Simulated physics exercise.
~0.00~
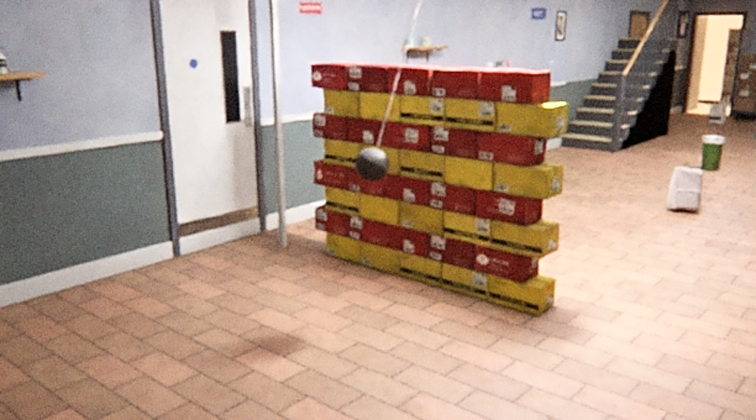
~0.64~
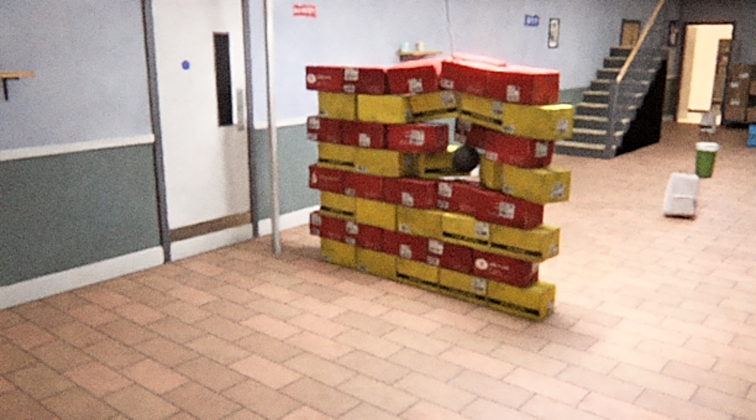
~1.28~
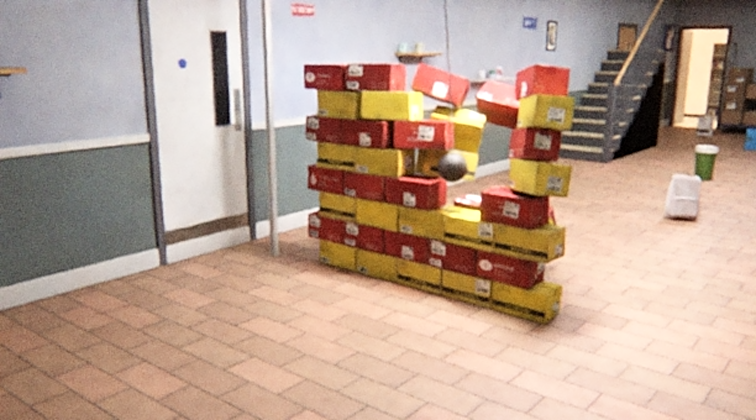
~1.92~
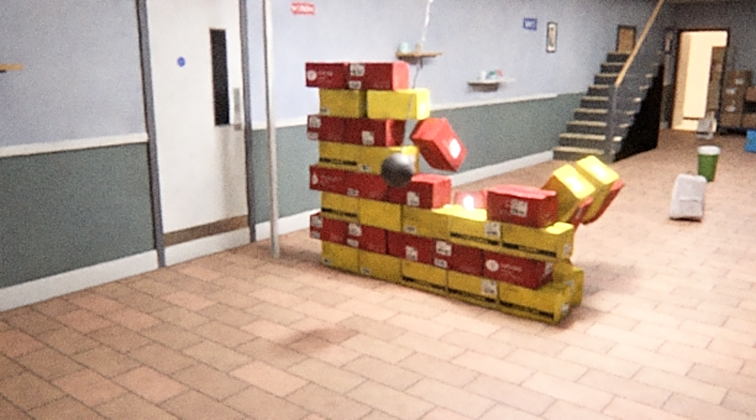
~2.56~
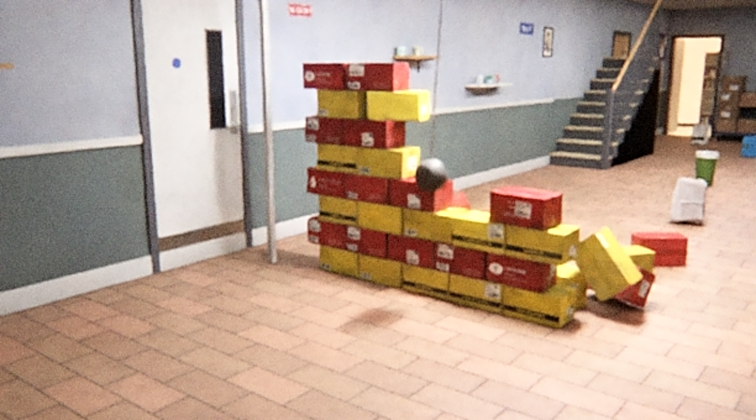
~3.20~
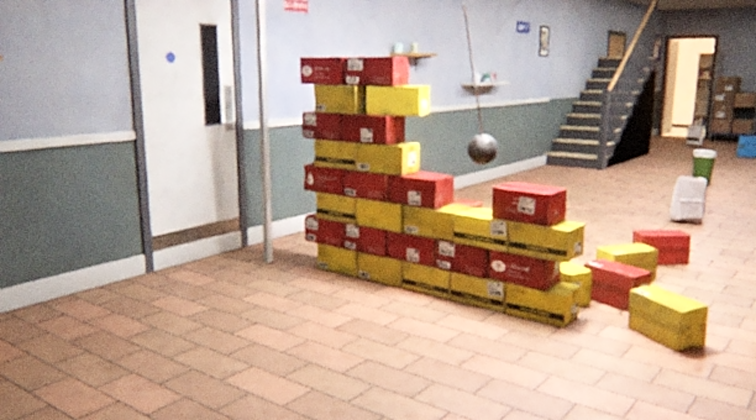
A wall of red and yellow boxes loses its upper right side to a swinging ball.
